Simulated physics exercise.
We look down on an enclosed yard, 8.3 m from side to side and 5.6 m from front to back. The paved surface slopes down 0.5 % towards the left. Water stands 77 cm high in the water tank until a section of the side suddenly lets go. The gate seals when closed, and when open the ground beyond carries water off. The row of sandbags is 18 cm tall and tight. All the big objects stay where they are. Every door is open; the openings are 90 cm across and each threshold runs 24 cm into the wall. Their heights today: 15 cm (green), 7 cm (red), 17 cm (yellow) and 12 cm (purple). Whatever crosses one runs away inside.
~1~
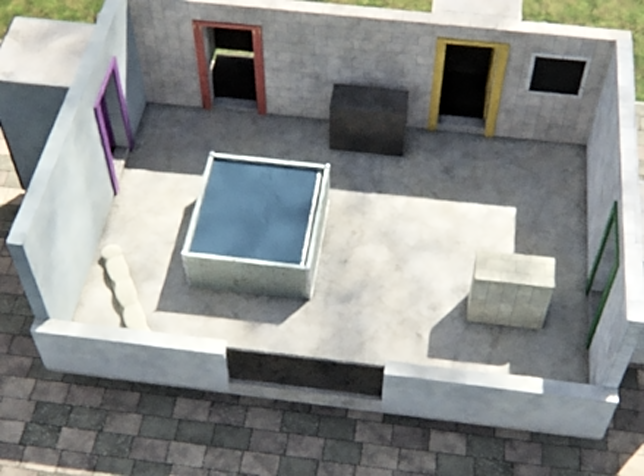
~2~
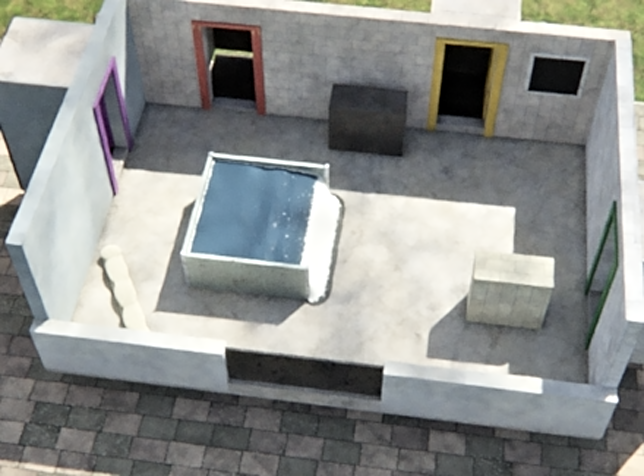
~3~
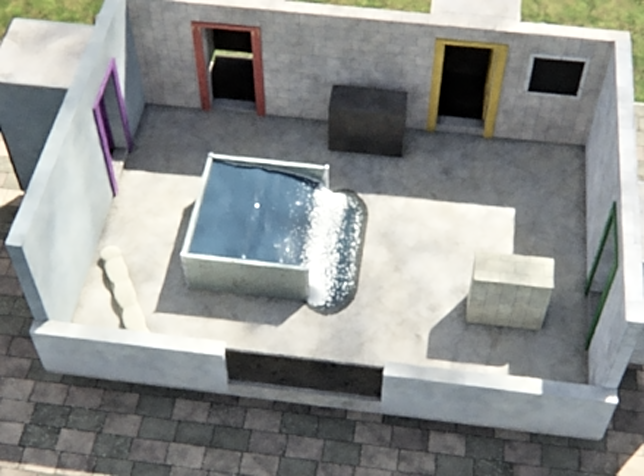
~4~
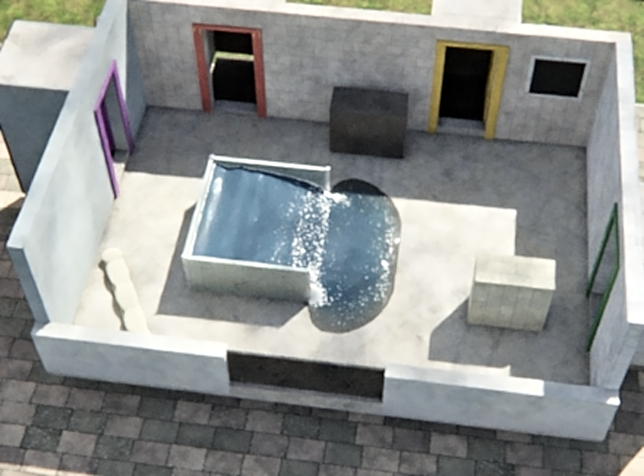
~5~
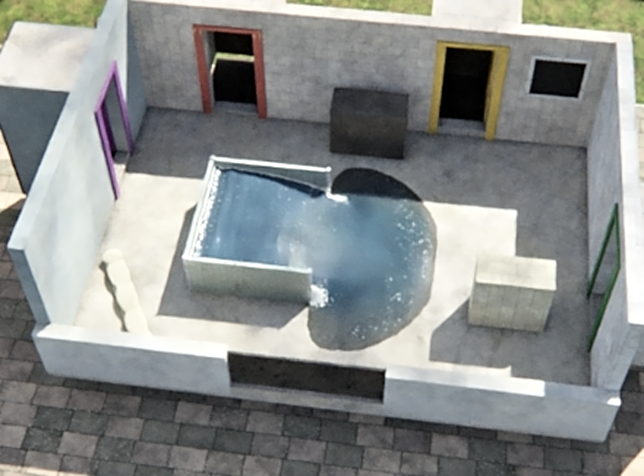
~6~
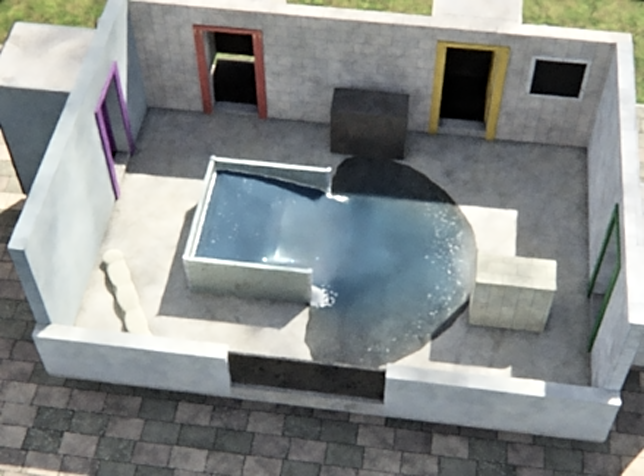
At the start, a square tank of still water stands in a walled yard with open doorways, a dark block and a pale block. The tank's right side gives way and water pours out in a foaming sheet. It then spreads across the paving in a widening rounded pool, reaching the pale block.
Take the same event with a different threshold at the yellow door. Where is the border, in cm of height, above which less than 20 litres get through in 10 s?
Some 11.5 cm above the ground.
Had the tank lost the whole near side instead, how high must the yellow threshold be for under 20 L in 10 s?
Then roughly 6.5 cm.
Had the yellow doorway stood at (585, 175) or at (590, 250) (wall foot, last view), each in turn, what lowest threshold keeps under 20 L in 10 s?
About 26 and 28 cm.
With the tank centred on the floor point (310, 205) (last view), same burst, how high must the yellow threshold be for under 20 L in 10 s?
About 13.0 cm.
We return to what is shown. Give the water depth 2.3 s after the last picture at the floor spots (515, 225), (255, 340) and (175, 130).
In that order: 5, 0 and 0 cm.
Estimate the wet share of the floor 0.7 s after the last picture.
Near 45 per cent is wet.
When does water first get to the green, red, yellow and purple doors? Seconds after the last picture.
Green 0.7 s, red 5.0 s, yellow 0.7 s, purple 7.0 s.
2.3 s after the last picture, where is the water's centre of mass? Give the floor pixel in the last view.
Around (453, 258).
Then, 0.7 s after the last picture water covers 45 % of the floor, deepest (37 cm) near (468, 304); 1 cm at the yellow door, 0 litres in over its 17 cm threshold.
Then, 2.3 s after the last picture water covers 55 % of the floor, deepest (40 cm) near (587, 147); 9 cm at the yellow door, 0 litres in over its 17 cm threshold.
Then, 9.3 s after the last picture water covers 95 % of the floor, deepest (13 cm) near (190, 310); 9 cm at the yellow door, 1 litre in over its 17 cm threshold.
At the yellow door as built, the water peaked near 17 cm, 3.5 s after the last picture.
Run again over the same 10 s with other heights there, 30 litres in over 10.5 cm, 6 litres over 14 cm. The limit of 20 litres is kept from about 11.5 cm up.
